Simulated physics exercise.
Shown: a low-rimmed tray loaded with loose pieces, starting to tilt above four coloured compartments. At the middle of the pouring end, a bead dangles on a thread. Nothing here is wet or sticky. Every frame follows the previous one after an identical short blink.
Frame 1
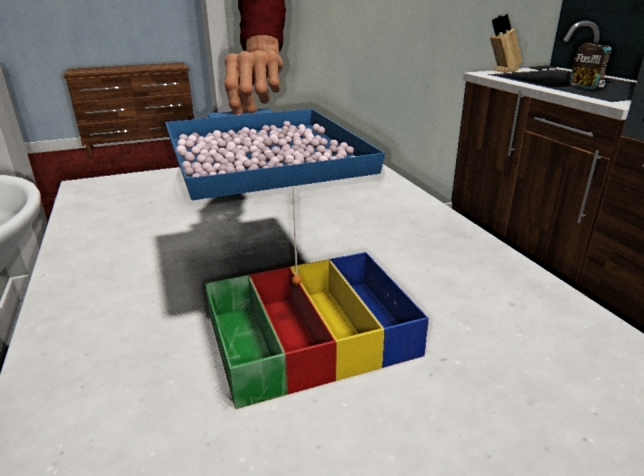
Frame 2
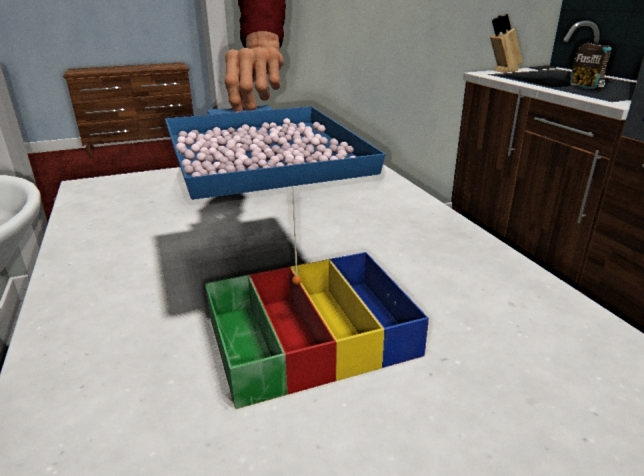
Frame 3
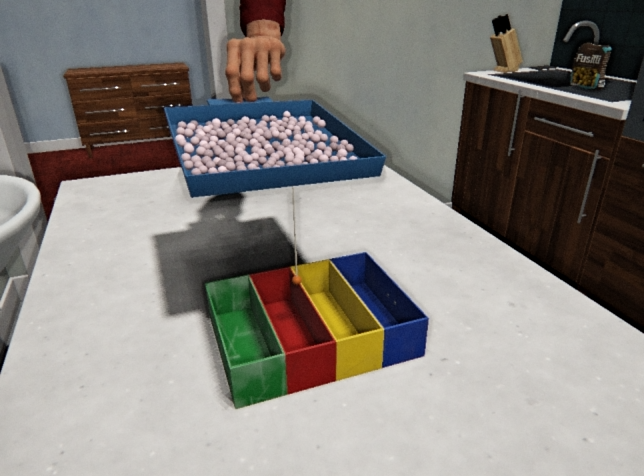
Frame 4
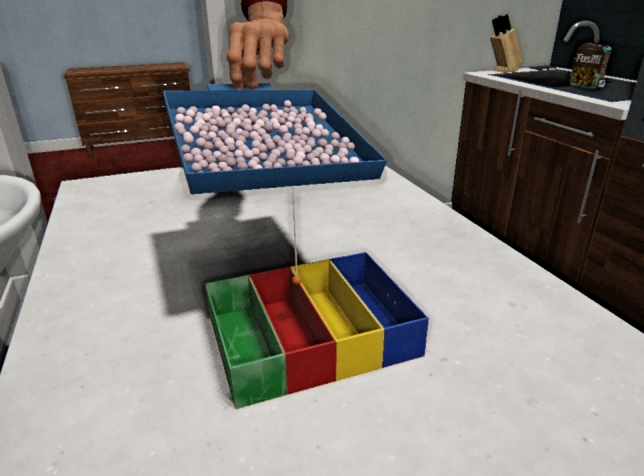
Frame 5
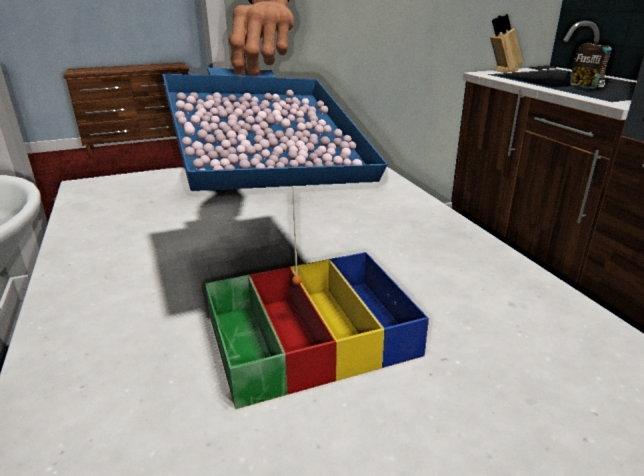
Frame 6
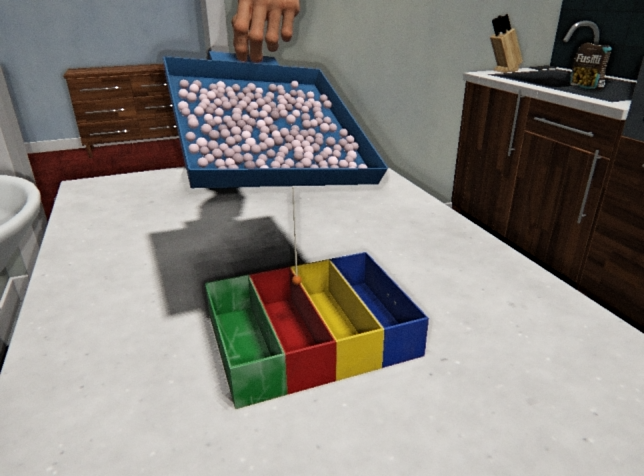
The video shows a hand gradually tilting a blue tray of small pale pink balls above green, red, yellow and blue compartments, its back edge rising and right front corner dipping slightly as the balls shift and spread inside.
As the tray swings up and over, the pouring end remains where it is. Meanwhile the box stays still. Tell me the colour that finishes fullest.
It's blue.
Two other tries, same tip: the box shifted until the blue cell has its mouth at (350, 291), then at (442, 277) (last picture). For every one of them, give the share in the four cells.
Estimate: 30 % first, 100 % second.
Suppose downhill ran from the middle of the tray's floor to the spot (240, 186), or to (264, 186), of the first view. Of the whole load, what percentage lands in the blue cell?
Shares, approx.: 0 %, then 0 %.
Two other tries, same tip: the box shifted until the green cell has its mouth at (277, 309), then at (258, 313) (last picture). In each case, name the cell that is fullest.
The first placement favours yellow, while the second favours blue.
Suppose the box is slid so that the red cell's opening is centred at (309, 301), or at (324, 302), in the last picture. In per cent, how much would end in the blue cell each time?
50, then 30 %.
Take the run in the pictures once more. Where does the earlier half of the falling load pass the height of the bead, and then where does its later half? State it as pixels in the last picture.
Close to (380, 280), then close to (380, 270).
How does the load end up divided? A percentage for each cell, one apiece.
I'd put the green cell near 0, the red cell near 0, the yellow cell near 20, and the blue cell near 60.
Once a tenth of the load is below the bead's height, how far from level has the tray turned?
The angle is around 85°.
Shortly afterwards, tray tipped steeply; all but a few on the tray; only a few falling or outside the box.
Next, tray tipped past a quarter turn; near a quarter on the tray; near a third in the blue cell; a little in the yellow cell; near a quarter falling or outside the box.
Some moments later, tray tipped past a quarter turn; near two thirds in the blue cell; near a quarter in the yellow cell; only a few in the red cell; near a quarter falling or outside the box.
In the end, tray tipped past a quarter turn; near two thirds in the blue cell; near a quarter in the yellow cell; only a few in the red cell; none at all in the green cell; near a quarter outside the box.
